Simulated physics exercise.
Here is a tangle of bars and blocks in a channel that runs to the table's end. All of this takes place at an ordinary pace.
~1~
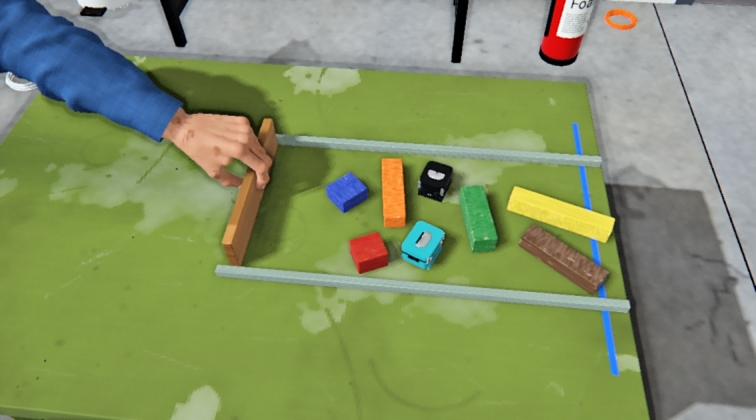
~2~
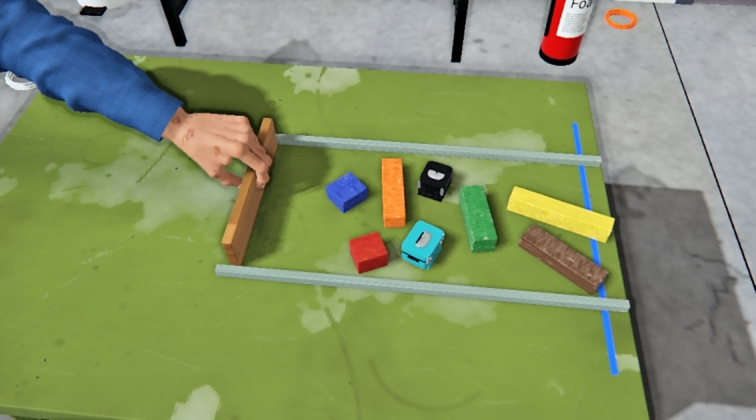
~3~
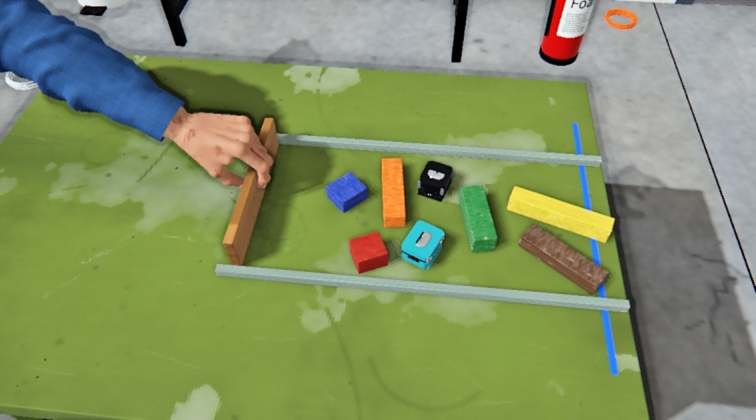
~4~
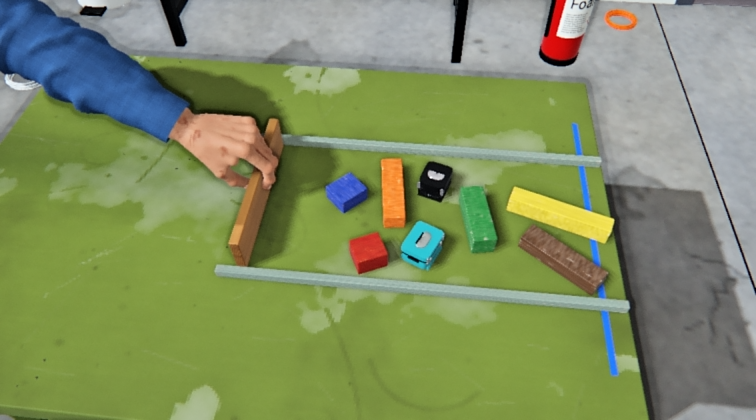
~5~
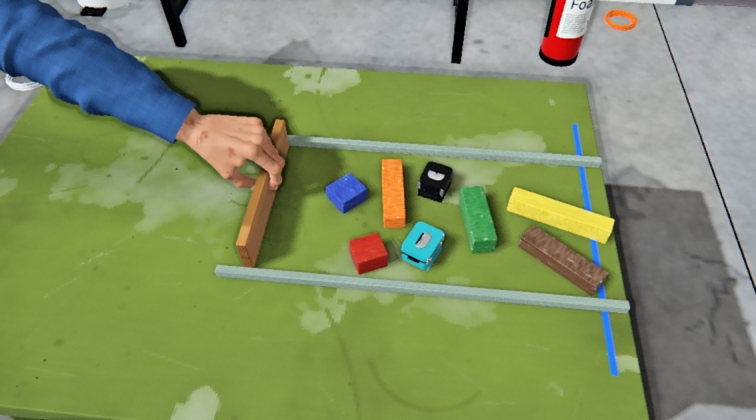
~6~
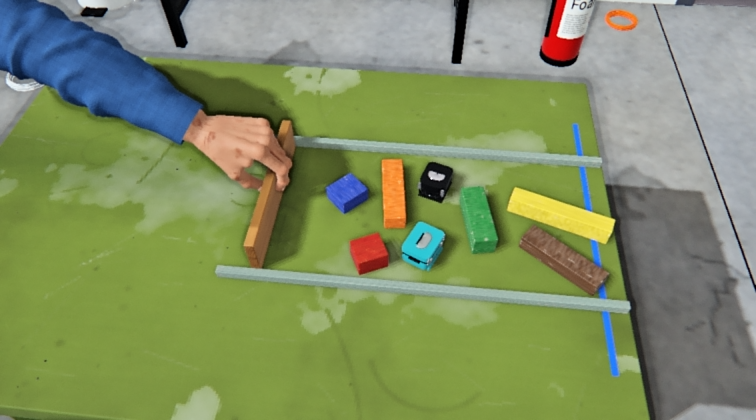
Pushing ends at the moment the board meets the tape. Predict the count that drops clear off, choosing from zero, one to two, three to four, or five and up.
The table loses at least five pieces.
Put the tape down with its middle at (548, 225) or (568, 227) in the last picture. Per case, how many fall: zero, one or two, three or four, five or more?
In order, you'd get either three or four falling, then three to four.
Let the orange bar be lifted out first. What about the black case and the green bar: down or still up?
I'd say the black case stays where it is, while the green bar ends up down.
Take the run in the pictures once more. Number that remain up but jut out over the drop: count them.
The number would be 3.
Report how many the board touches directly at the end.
The count in contact is 3.
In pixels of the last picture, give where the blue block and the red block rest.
Same order as the question: First (610, 223), second (620, 282).
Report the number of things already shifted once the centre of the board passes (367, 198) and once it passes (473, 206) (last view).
The first count is 4, and then it's 8.
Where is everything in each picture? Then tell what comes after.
The first frame shows yellow bar (559, 214); brown bar (562, 258); green bar (477, 218); board (253, 189); tape (592, 228).
The second frame shows brown bar (562, 258); orange bar (393, 192).
The third frame shows green bar (477, 218); blue block (347, 192).
The fourth frame shows yellow bar (559, 214); turquoise case (422, 246).
The fifth frame shows brown bar (562, 259); red block (368, 253).
The sixth frame shows yellow bar (560, 215); brown bar (562, 260); green bar (478, 219); board (272, 191); tape (592, 229).
Soon after, none off yet; yellow bar at rest near (560, 215); brown bar at rest near (562, 260); green bar at rest near (478, 219).
Then, none off yet; yellow bar moved a little near (587, 220); brown bar moved a little near (583, 264); green bar moved about its own width near (529, 228).
Further on, one off so far; yellow bar on the floor near (539, 407); brown bar on its side near (633, 283); green bar moved well along near (612, 238).
At rest, the number that fall off is five or more; fallen, orange bar, black case, green bar, brown bar and yellow bar.
